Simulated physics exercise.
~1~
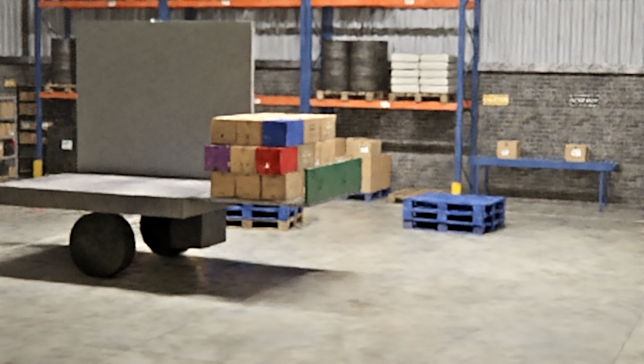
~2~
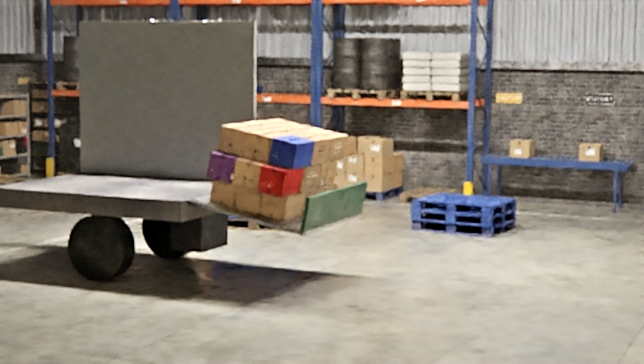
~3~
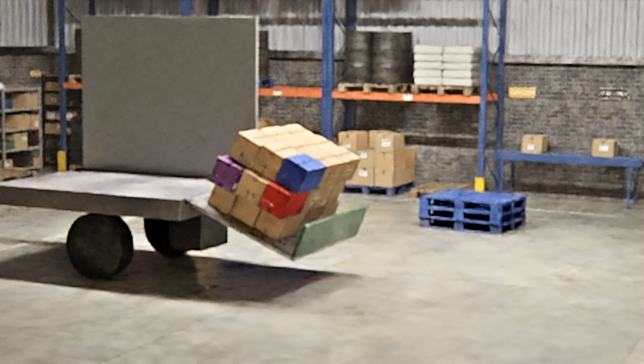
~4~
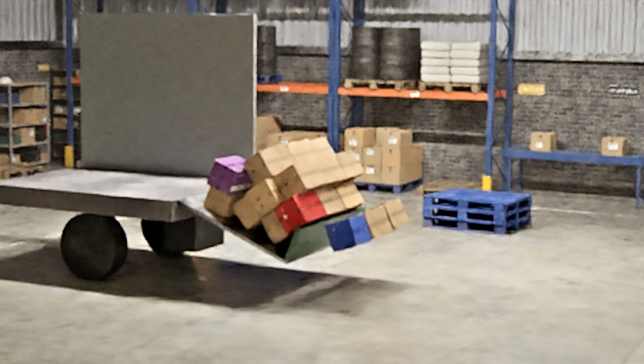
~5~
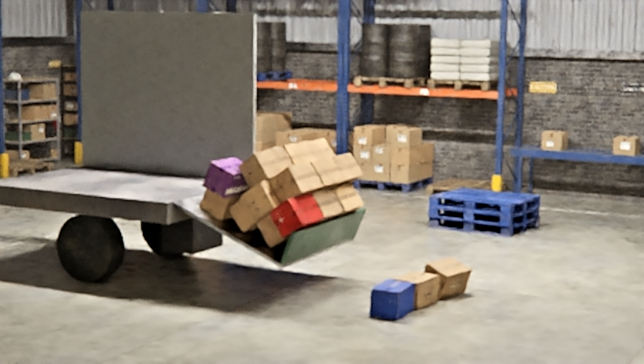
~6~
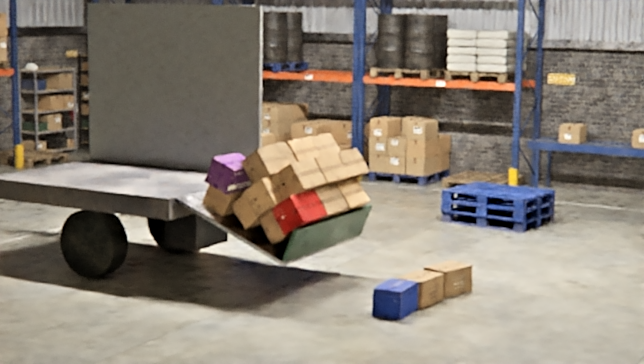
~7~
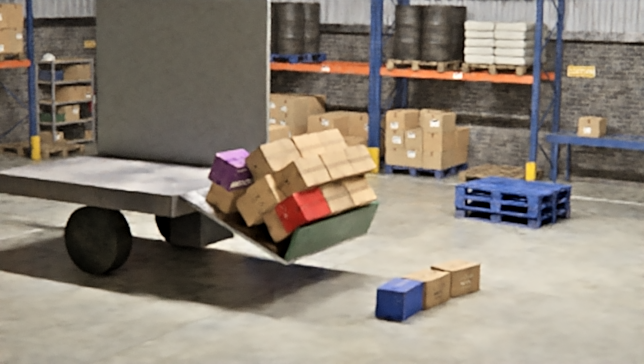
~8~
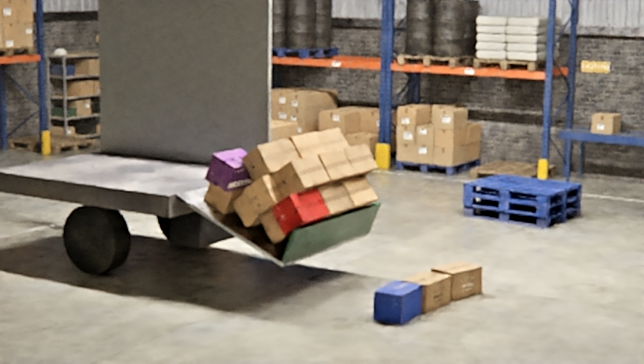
At first, a neat block of brown cartons, with one blue, one red and one purple among them, sits on a level platform at the end of a flatbed in a warehouse. The platform's outer edge dips down to the right, and the stack leans with it. The cartons begin to slide and tip, and the blue one tumbles off the low edge with two brown ones. They drop to the floor and come to rest in a short row. The platform stays tilted, still holding the slumped pile, with the red and purple cartons aboard.
